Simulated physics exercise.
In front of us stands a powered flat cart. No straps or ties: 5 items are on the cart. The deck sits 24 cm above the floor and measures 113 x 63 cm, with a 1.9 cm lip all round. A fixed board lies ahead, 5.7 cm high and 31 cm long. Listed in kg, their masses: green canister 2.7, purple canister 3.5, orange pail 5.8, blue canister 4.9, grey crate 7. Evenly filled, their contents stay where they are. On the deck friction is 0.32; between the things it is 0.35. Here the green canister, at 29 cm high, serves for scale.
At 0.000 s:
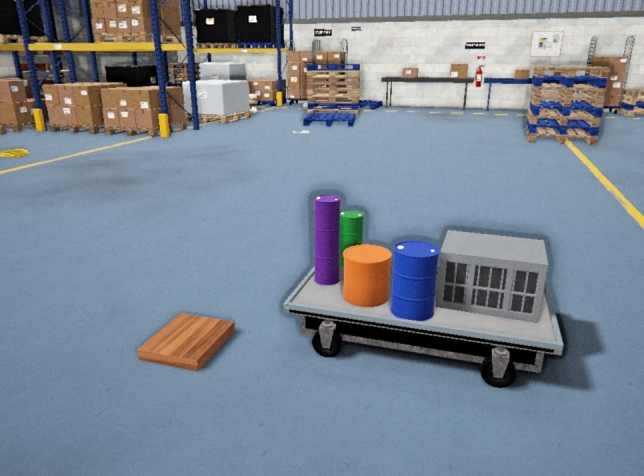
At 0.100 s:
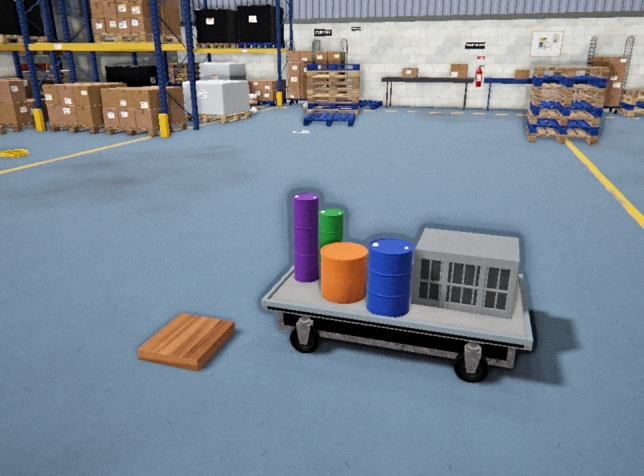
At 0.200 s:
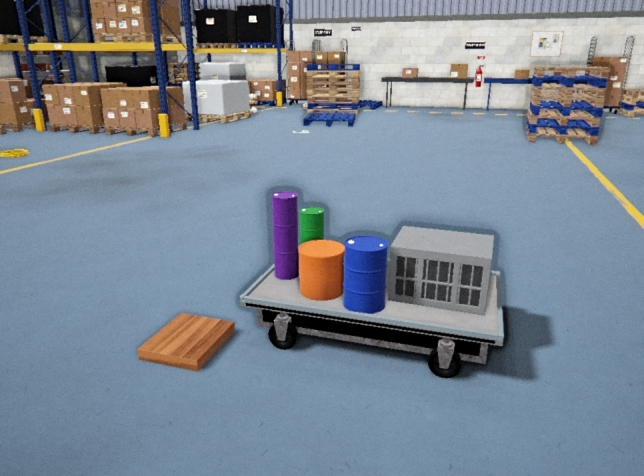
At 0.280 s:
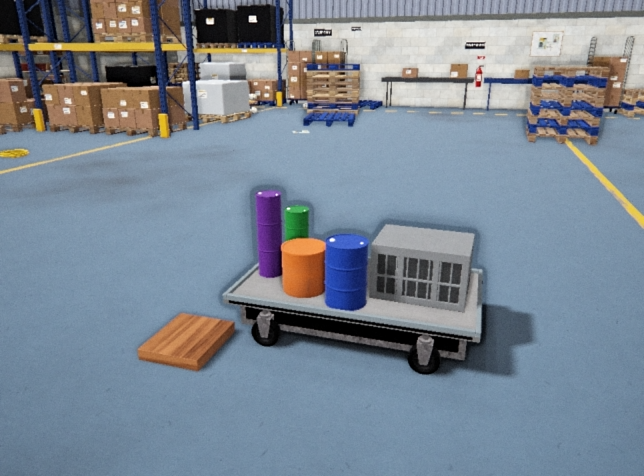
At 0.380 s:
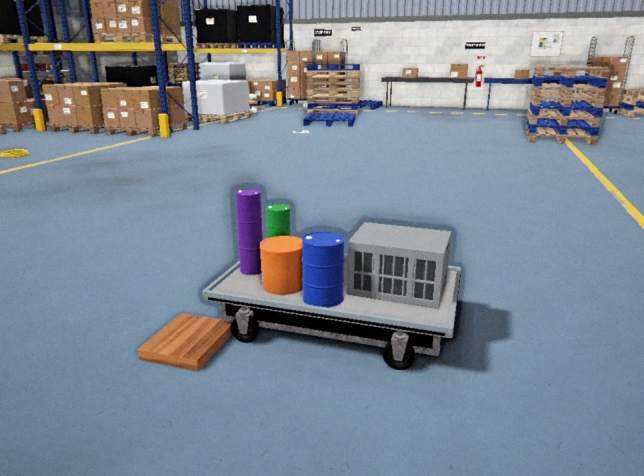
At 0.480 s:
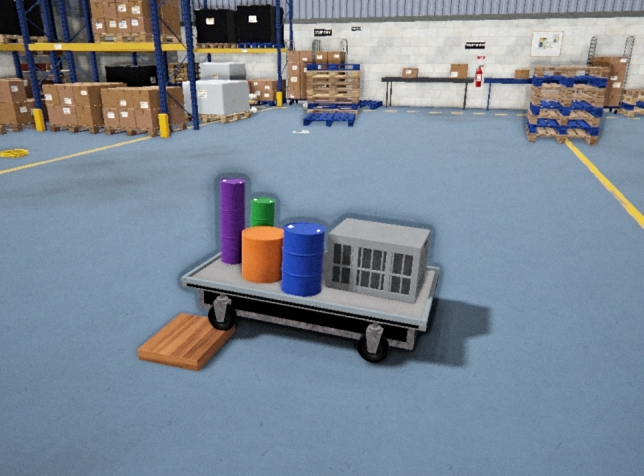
A loaded flat cart rolls left across the blue floor and reaches a wooden board.
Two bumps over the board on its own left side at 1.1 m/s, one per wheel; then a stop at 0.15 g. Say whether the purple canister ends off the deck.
What happens: The purple canister stays put.
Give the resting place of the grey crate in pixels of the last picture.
Look near (94, 225) and you'll find it.
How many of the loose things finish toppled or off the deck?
1.
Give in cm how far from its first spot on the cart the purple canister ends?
Net distance near 34 cm.
Around 0.78 s, cart has run 86 cm; purple canister at 21° to upright near (192, 216); orange pail at 3° to upright; green canister at 4° to upright.
Around 1.18 s, cart has run 130 cm; purple canister at 67° to upright near (156, 224); orange pail shifted 3 cm; blue canister shifted 3 cm.
Around 1.58 s, cart has run 174 cm; purple canister on its side near (105, 227); blue canister shifted 4 cm; grey crate shifted 4 cm.
Finally (3.9 s), on their side or leaning hard on the cart, purple canister; the other 4 still in place (within 10 cm). In the last view, purple canister near (41, 223).
